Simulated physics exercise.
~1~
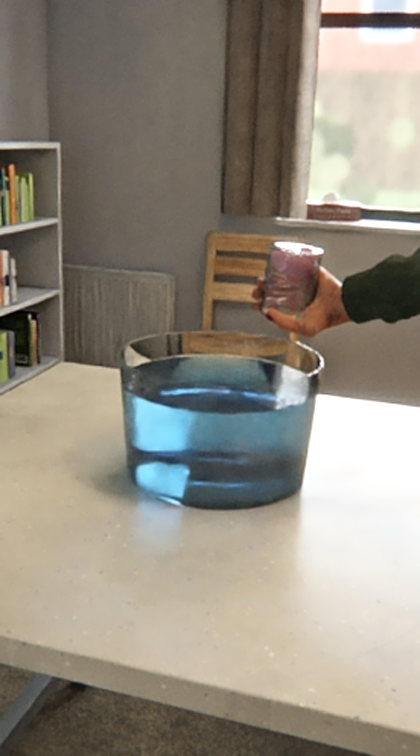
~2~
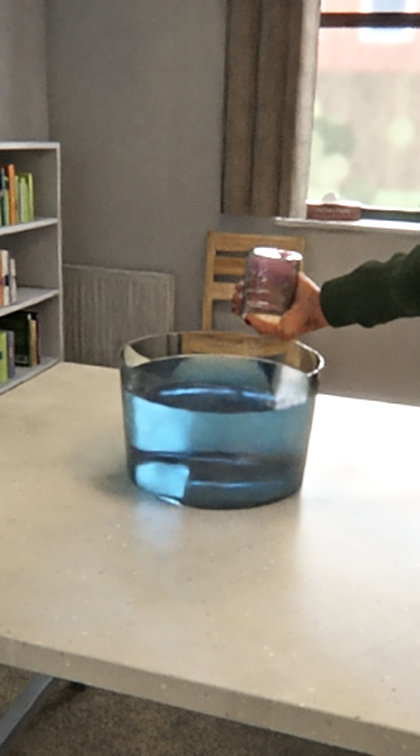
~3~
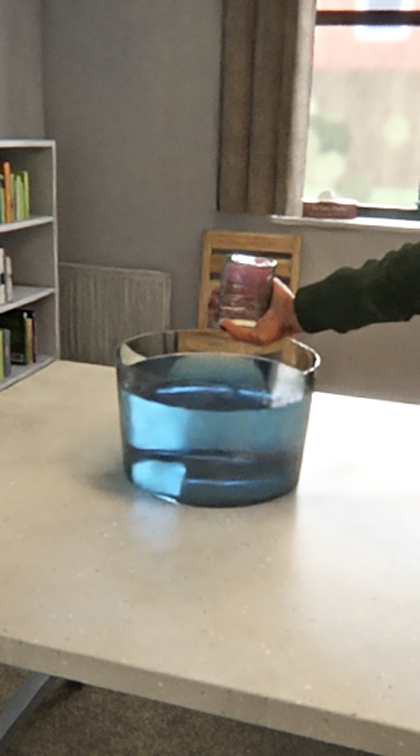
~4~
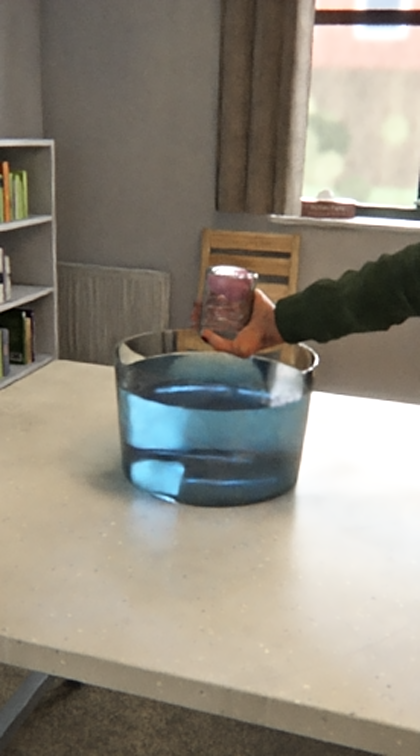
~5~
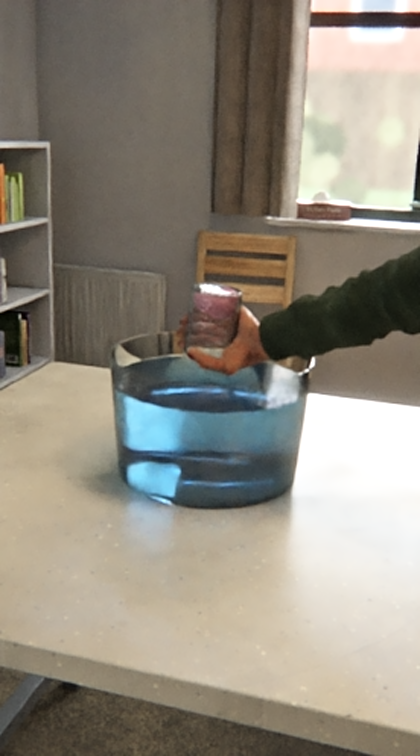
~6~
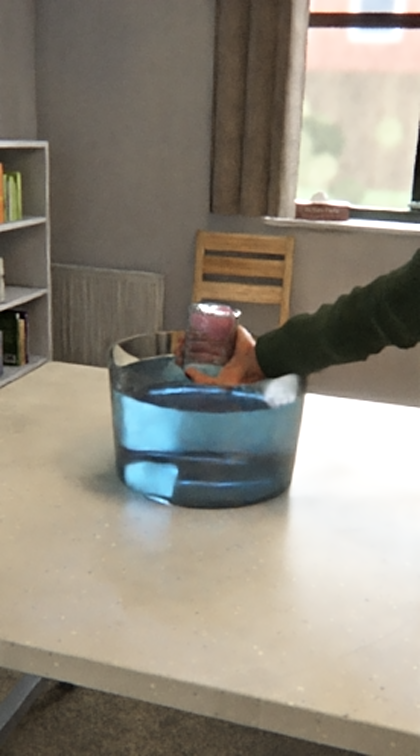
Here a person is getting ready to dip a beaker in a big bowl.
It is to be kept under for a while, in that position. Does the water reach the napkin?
No.
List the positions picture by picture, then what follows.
The first picture shows beaker (291, 283) mouth down; above the big bowl.
The second picture shows beaker (270, 288) mouth down; napkin (273, 265); coming down.
The third picture shows beaker (246, 294) mouth down; lower.
The fourth picture shows beaker (227, 305) mouth down; napkin (230, 283); lower still.
The fifth picture shows beaker (213, 322) mouth down; close to the surface.
The sixth picture shows beaker (210, 341) mouth down; napkin (213, 320); just over the surface.
Shortly, the beaker enters the water.
Then, air is trapped inside and holds the level down.
At the finish, the beaker is under, still full of air, and the napkin is dry.
